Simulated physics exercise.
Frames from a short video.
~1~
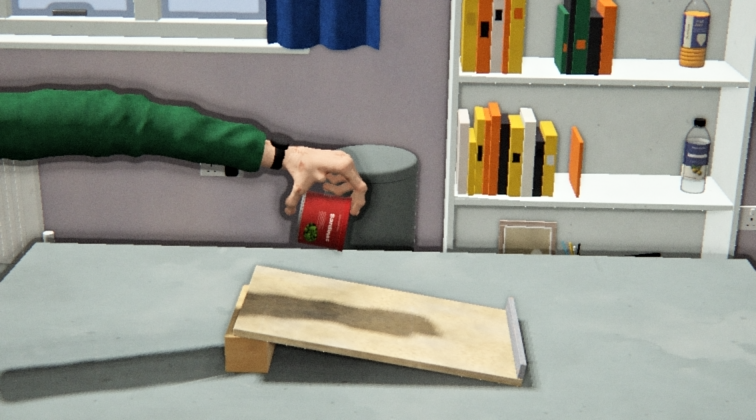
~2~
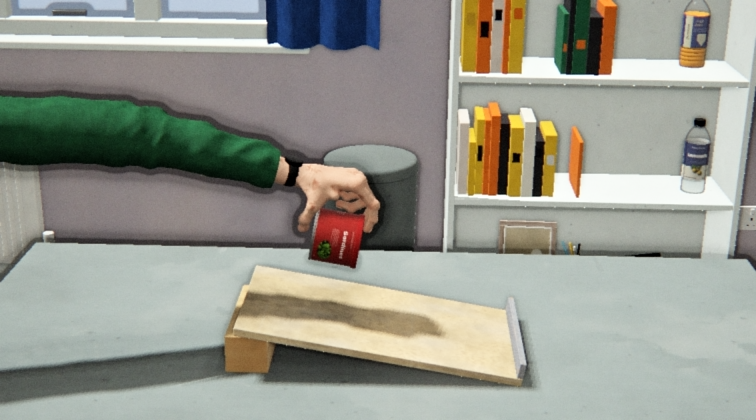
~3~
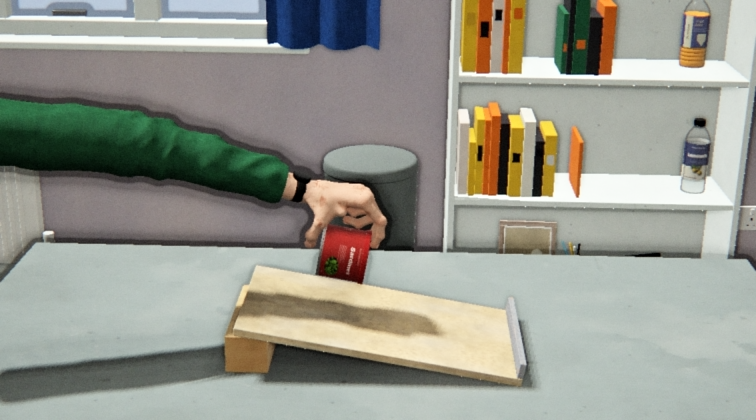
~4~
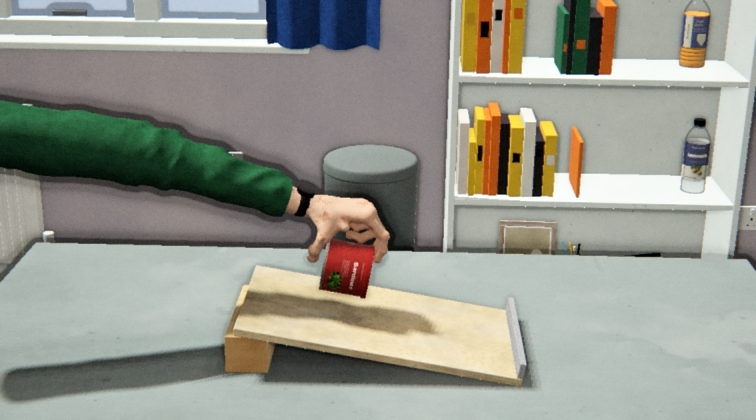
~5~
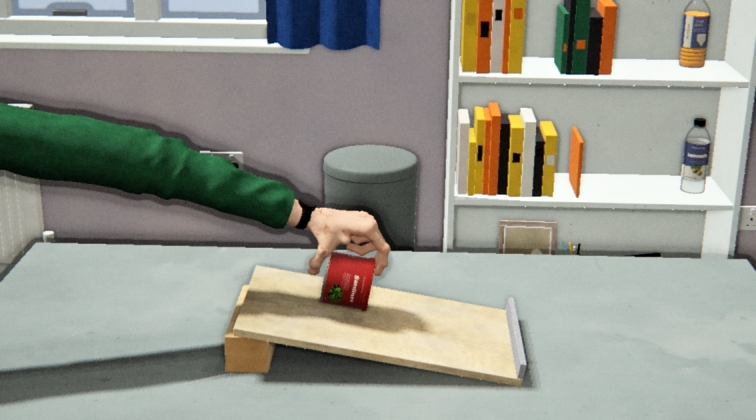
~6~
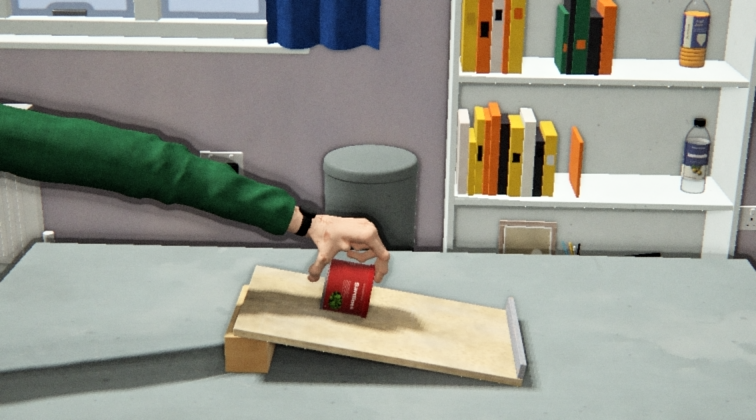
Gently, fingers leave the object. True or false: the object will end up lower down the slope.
False.
Then, 0.20 s later than the last frame, all is still.
Then, 0.50 s later than the last frame, red tub resting near (348, 288).
When it is over, it is as before. End places, in pixels of the last picture, red tub near (348, 288). The red tub stays where it is put.
